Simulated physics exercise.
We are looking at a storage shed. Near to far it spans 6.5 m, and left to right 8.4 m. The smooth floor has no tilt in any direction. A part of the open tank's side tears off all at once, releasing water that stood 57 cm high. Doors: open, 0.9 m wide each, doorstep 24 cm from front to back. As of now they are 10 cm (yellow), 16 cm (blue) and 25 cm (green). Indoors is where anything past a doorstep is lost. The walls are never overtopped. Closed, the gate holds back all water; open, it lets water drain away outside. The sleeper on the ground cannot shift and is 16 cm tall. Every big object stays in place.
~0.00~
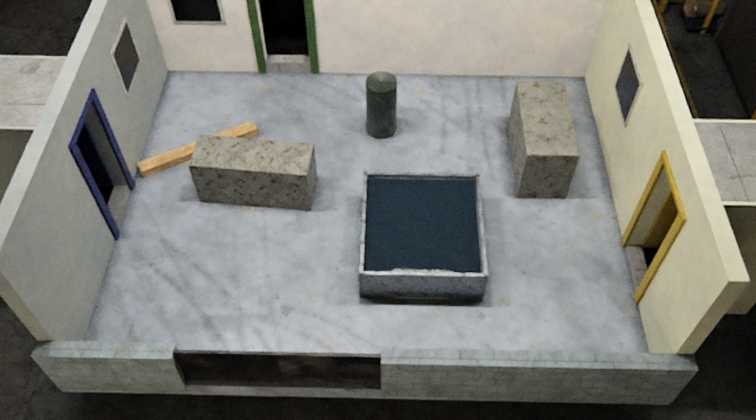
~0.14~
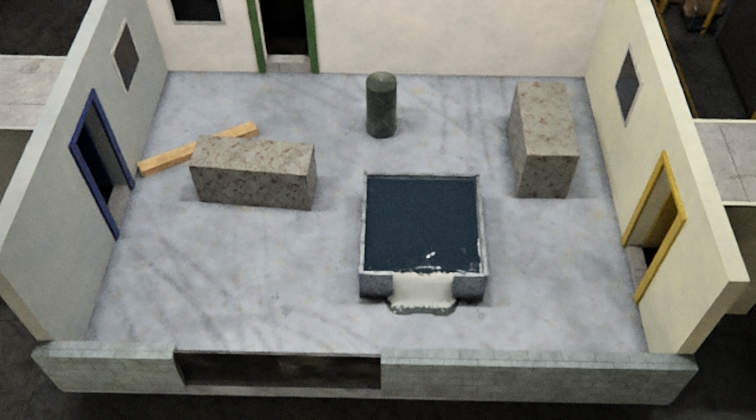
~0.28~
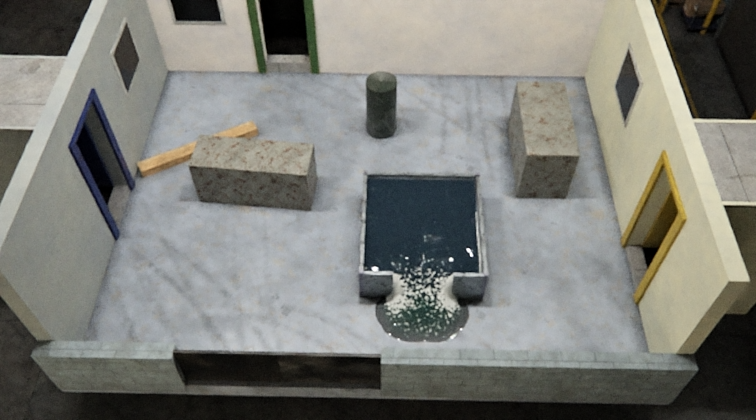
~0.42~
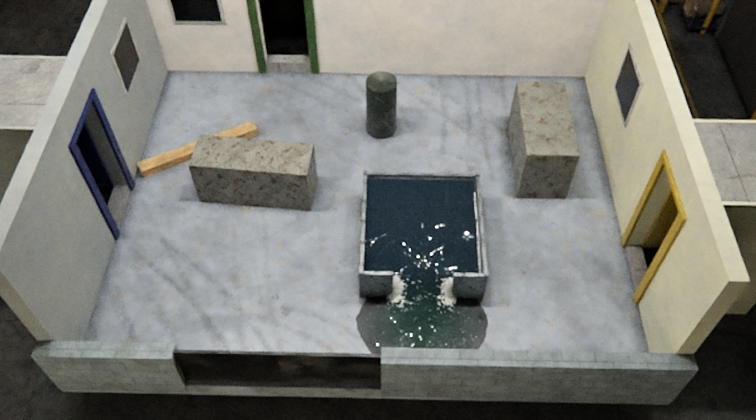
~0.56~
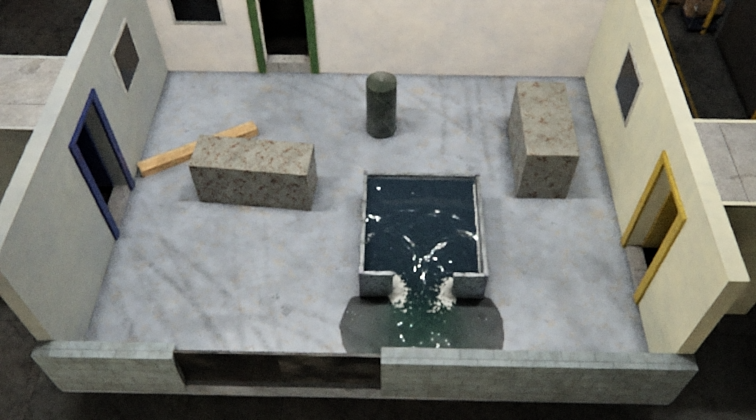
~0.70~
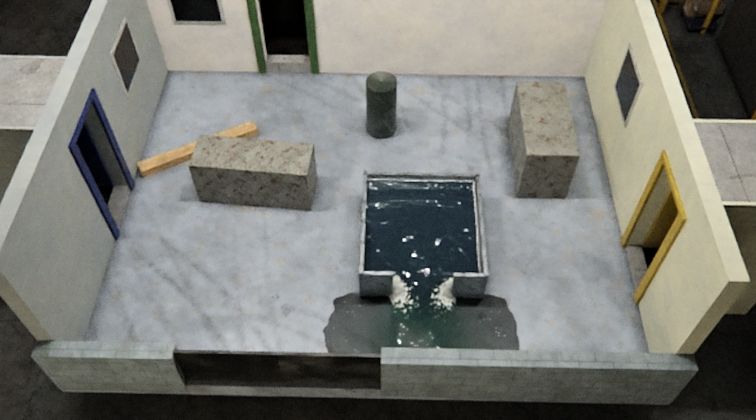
Dark water bursting through the near side of a square open tank, spreading across the grey floor toward the low front wall.
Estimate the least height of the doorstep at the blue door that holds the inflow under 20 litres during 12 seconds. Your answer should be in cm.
Roughly 6 cm high.
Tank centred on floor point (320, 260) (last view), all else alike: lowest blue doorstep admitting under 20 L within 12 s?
New minimum height: Approx. 6.5 cm.
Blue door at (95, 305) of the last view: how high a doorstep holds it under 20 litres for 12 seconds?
It needs about 9.0 cm.
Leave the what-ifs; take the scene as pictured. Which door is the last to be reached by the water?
That would be the green door.
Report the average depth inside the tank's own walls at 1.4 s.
Around 40 centimetres.
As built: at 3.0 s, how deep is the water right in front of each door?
Depths, in cm - yellow: 12, blue: 0, green: 0.
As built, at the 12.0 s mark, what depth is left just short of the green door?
3.0 cm.
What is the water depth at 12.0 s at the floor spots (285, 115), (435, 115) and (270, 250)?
Roughly 1, then 3, then 4 cm.
After 1.4 s water covers 10 % of the floor, deepest (37 cm) near (423, 374); it has not reached the blue door.
After 3.0 s water covers 30 % of the floor, deepest (23 cm) near (649, 379); it has not reached the blue door.
After 12.0 s water covers 85 % of the floor, deepest (7 cm) near (636, 379); 6 cm at the blue door, 0 litres in over its 16 cm doorstep.
At the blue door as built, the water arrived by 3.7 s and peaked near 10 cm at 8.2 s.
Run again over the same 12 s with other heights there, 38 litres in over 4.5 cm, 13 litres over 6.5 cm. The limit of 20 litres is kept from about 6 cm up.
